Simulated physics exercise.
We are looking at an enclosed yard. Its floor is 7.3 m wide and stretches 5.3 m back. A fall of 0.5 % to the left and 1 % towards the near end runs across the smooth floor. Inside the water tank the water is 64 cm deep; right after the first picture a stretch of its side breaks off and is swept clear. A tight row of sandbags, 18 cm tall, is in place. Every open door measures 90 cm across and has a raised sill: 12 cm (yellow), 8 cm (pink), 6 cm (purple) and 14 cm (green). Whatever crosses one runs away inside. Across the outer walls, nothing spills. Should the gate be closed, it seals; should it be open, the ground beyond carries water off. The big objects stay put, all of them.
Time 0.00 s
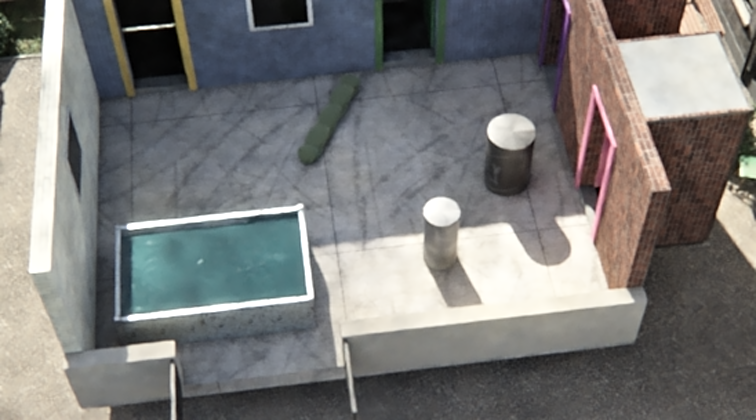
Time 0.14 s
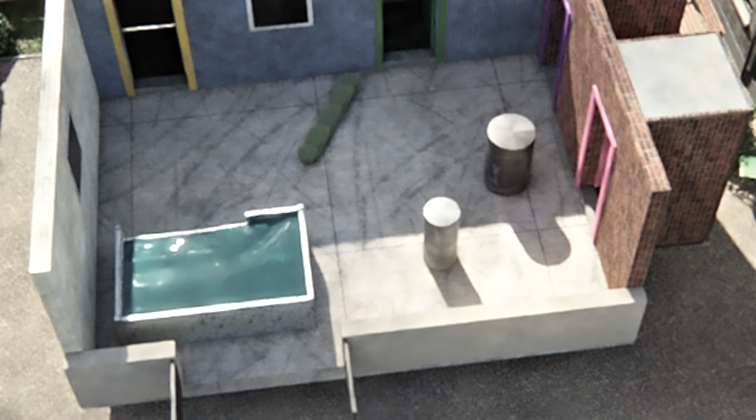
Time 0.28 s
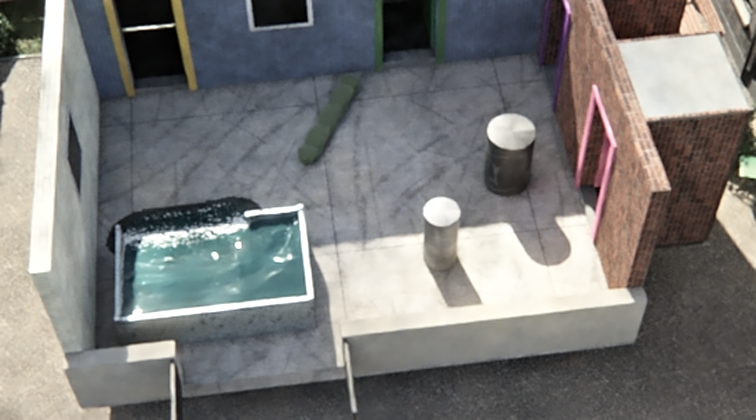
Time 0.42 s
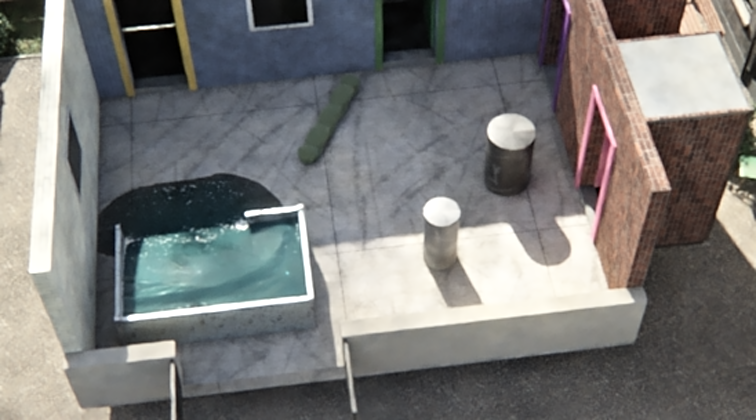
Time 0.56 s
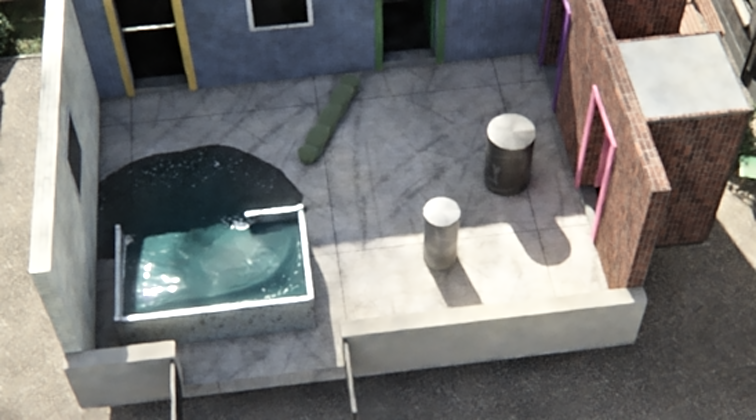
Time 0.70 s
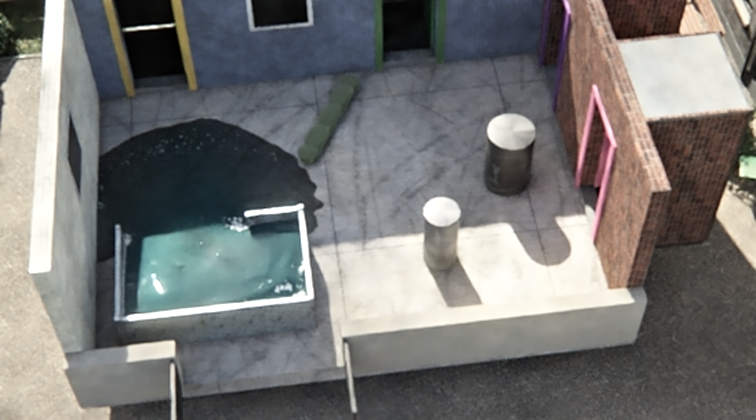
A white-rimmed tank of teal water stands at the lower left of a grey paved yard, seen from high above. Around it are blue-grey and brick walls, yellow, green and pink door surrounds, a dark green hedge-like strip and two pale-topped cylinders. Most of the tank's far rim disappears, and rippling water pours out, spreading a dark pool backward and sideways across the floor while the camera stays still.
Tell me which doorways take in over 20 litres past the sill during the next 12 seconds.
Outcome: Yellow door: Tops it; pink door: Fails to top it; purple door: Fails to top it; green door: Fails to top it.
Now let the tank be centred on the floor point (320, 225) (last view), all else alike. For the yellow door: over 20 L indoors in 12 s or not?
After that, the yellow door ends up outside the limit.
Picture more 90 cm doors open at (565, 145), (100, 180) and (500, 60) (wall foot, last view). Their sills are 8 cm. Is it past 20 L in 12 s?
In that order: Short of it, beyond it, short of it.
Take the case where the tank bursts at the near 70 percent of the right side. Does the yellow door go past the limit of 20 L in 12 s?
So, yellow door: Within bounds.
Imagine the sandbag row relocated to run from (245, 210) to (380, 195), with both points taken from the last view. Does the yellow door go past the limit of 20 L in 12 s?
Against that limit the yellow door lands on the high side.
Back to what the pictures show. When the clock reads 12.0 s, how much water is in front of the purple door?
The depth there is around 0.5 cm.
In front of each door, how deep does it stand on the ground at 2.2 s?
Centimetres: Yellow 35 / pink 0 / purple 0 / green 1.
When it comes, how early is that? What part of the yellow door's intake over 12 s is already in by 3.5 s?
I'd say close to 85 percent.
After 1.4 s water covers 30 % of the floor and is deepest (39 cm) near (100, 101); yellow door 9 cm at the sill, 35 L in, pink door not reached, purple door not reached, green door not reached.
After 2.2 s water covers 30 % of the floor and is deepest (42 cm) near (111, 100); yellow door 35 cm at the sill, 143 L in, pink door not reached, purple door not reached, green door not reached.
After 3.5 s water covers 40 % of the floor and is deepest (28 cm) near (315, 128); yellow door 23 cm at the sill, 275 L in, pink door not reached, purple door not reached, green door 3 cm at the sill, 0 L in.
After 7.0 s water covers 70 % of the floor and is deepest (16 cm) near (256, 235); yellow door 11 cm at the sill, 319 L in, pink door 2 cm at the sill, 0 L in, purple door 5 cm at the sill, 1 L in, green door 2 cm at the sill, 0 L in.
After 12.0 s water covers 90 % of the floor and is deepest (12 cm) near (96, 380); yellow door 4 cm at the sill, 319 L in, pink door 4 cm at the sill, 0 L in, purple door 1 cm at the sill, 1 L in, green door 1 cm at the sill, 0 L in.
